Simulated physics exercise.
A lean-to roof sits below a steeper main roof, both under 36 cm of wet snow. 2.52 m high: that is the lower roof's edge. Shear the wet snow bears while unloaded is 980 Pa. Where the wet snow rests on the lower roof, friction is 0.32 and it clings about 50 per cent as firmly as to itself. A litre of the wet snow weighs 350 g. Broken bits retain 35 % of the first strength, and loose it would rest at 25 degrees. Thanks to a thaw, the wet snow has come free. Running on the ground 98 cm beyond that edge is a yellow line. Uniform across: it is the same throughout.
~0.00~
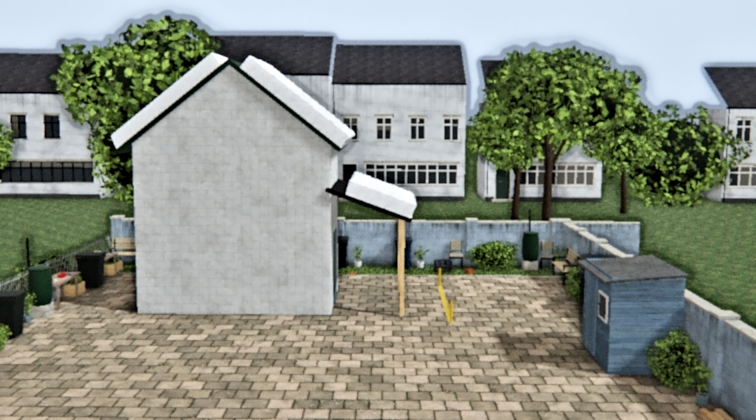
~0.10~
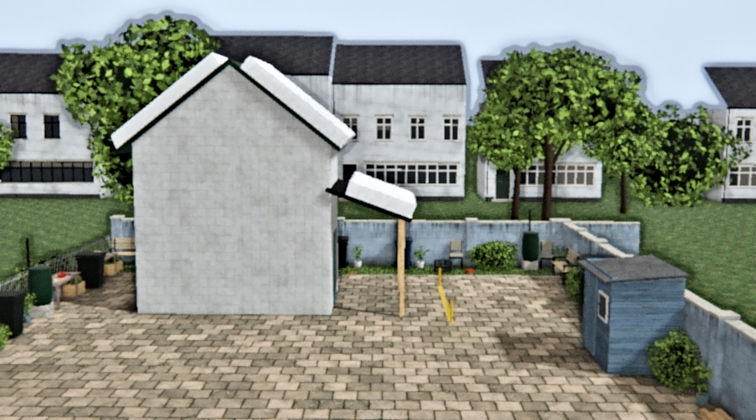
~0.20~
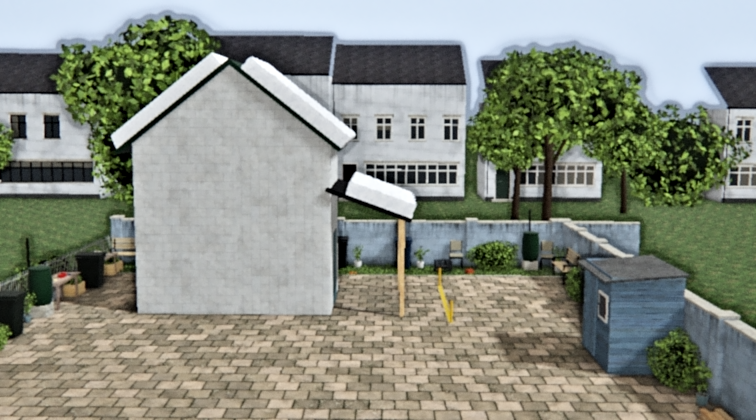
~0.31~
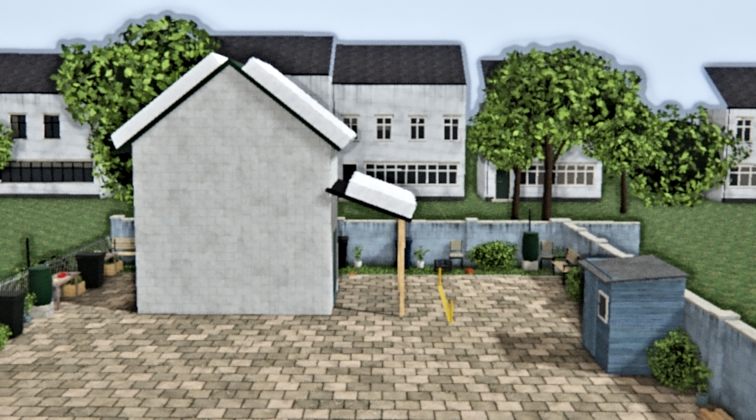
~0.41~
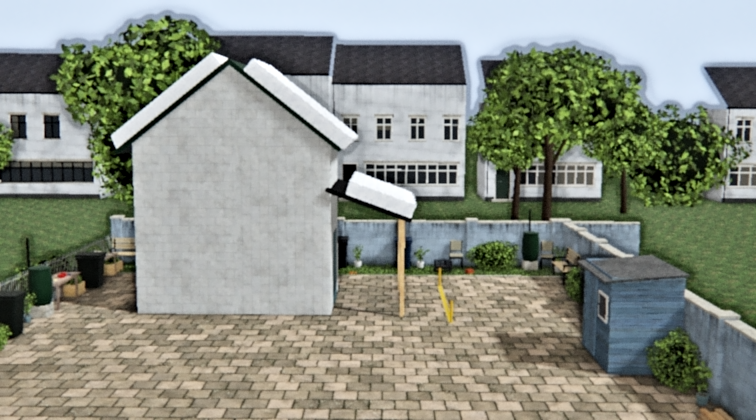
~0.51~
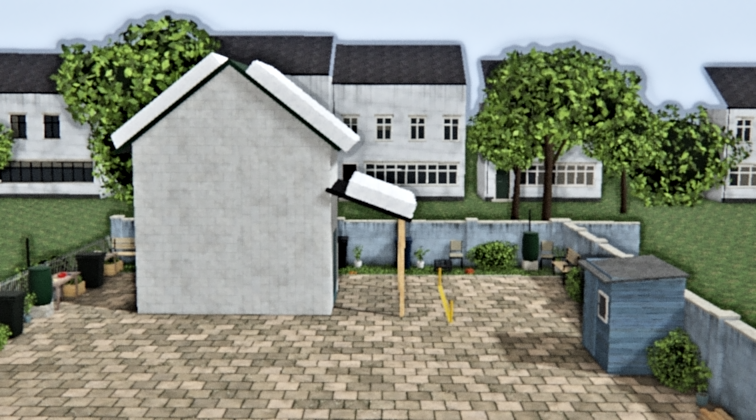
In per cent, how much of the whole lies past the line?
53 per cent.
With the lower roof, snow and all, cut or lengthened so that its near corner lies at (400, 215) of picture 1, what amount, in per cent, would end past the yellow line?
Estimate: Around 50 per cent.
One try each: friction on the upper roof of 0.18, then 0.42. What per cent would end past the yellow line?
I'd expect around 70 percent, then around 60 percent.
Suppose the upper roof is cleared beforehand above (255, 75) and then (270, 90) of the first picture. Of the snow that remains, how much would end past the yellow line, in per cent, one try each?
First try roughly 45 %, second roughly 35 %.
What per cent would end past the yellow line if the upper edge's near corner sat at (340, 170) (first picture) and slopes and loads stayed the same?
It would then be around 35 percent.
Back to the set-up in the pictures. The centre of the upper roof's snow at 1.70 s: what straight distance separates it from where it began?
I'd reckon close to 2.0 m.
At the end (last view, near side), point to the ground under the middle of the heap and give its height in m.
Near (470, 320), some 0.5 m high.
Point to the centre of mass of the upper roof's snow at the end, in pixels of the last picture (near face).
(460, 285), roughly.
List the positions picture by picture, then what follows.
In the first frame, foremost bit of the wet snow at (342, 140).
In the second frame, foremost bit of the wet snow at (342, 140), its middle shifted 7 mm.
In the third frame, foremost bit of the wet snow at (343, 140), its middle shifted 2.7 cm.
In the fourth frame, foremost bit of the wet snow at (344, 141), its middle shifted 6.2 cm, 2 % of it past the upper edge, in one piece.
In the fifth frame, foremost bit of the wet snow at (345, 134), its middle shifted 11 cm, 4 % of it past the upper edge, in one piece.
In the sixth frame, foremost bit of the wet snow at (348, 135), its middle shifted 18 cm, 6 % of it past the upper edge, in one piece.
After 1.06 s, none is below the lower edge and 0 % is past the line.
After 1.70 s, none is below the lower edge and 0 % is past the line.
After 2.35 s, 10 % is below the lower edge and 0 % is past the line.
After 3.00 s, 59 % is below the lower edge and 42 % is past the line.
After 5.50 s, 77 % is below the lower edge and 53 % is past the line.
